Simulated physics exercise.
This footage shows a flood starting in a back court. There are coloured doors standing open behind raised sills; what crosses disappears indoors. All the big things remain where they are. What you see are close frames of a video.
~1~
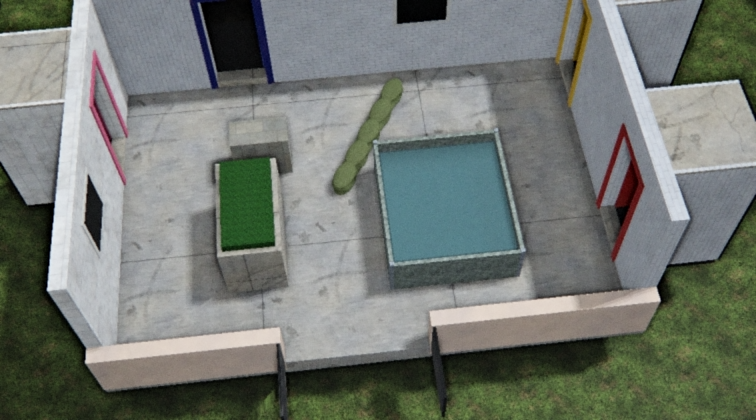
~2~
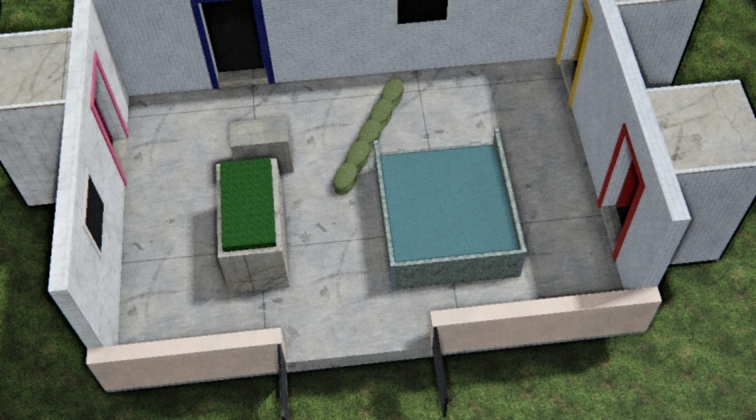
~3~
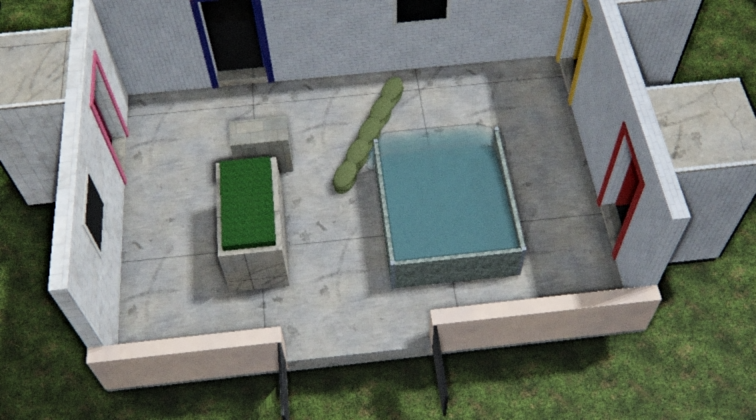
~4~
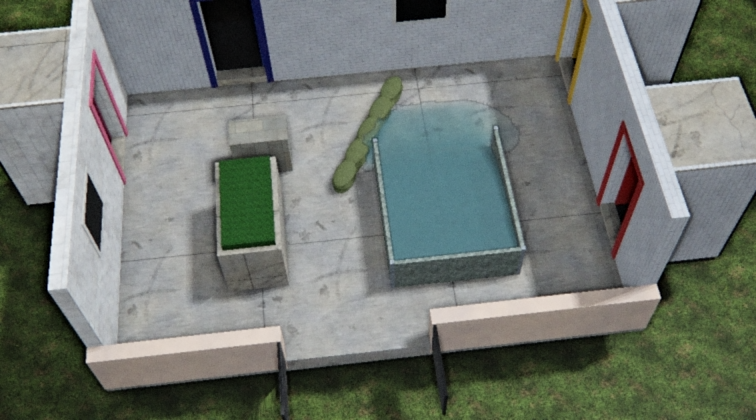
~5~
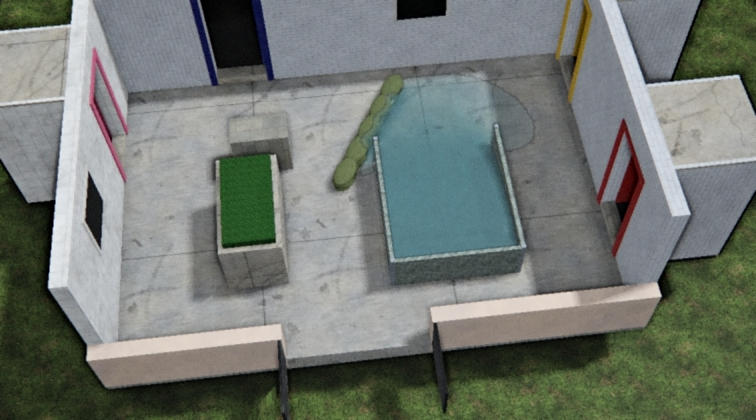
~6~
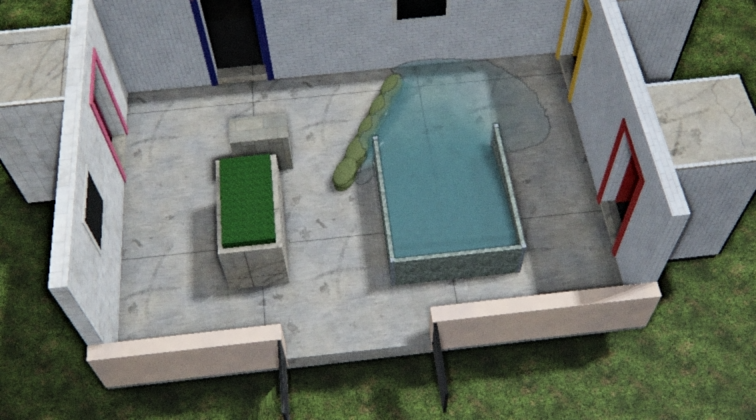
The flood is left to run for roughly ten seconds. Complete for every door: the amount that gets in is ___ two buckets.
Yellow door: More than; blue door: At most; red door: More than; pink door: More than.
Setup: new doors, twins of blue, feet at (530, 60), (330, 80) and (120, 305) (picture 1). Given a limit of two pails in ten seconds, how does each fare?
First crosses the line, second stays short of it, third stays short of it.
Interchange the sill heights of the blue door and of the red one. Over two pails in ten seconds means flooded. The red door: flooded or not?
The red door remains within bounds, I think.
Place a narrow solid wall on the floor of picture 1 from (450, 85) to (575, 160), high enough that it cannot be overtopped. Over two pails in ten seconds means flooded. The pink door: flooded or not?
The pink door exceeds the limit.
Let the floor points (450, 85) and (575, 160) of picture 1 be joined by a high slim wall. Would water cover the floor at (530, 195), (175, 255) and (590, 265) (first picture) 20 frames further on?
Results in order: Swamped / bone-dry / swamped.
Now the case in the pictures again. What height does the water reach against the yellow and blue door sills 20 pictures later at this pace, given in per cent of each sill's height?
In turn 300 and 20 per cent.
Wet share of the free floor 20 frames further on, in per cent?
That's roughly 60 per cent.
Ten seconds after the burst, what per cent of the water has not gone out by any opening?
Estimate: 72 per cent.
A moment on, water covers 25 % of the floor; the yellow door wet at the sill, nothing in, the blue door not reached, the red door not reached, the pink door not reached.
Next, water covers 30 % of the floor; the yellow door far over two buckets in, the blue door wet at the sill, nothing in, the red door not reached, the pink door not reached.
Then, water covers 60 % of the floor; the yellow door far over two buckets in, the blue door wet at the sill, nothing in, the red door wet at the sill, nothing in, the pink door wet at the sill, nothing in.
Later, water covers 75 % of the floor; the yellow door far over two buckets in, the blue door wet at the sill, nothing in, the red door wet at the sill, nothing in, the pink door over two buckets in.
In the end, water covers 95 % of the floor; the yellow door far over two buckets in, the blue door wet at the sill, nothing in, the red door over two buckets in, the pink door over two buckets in.
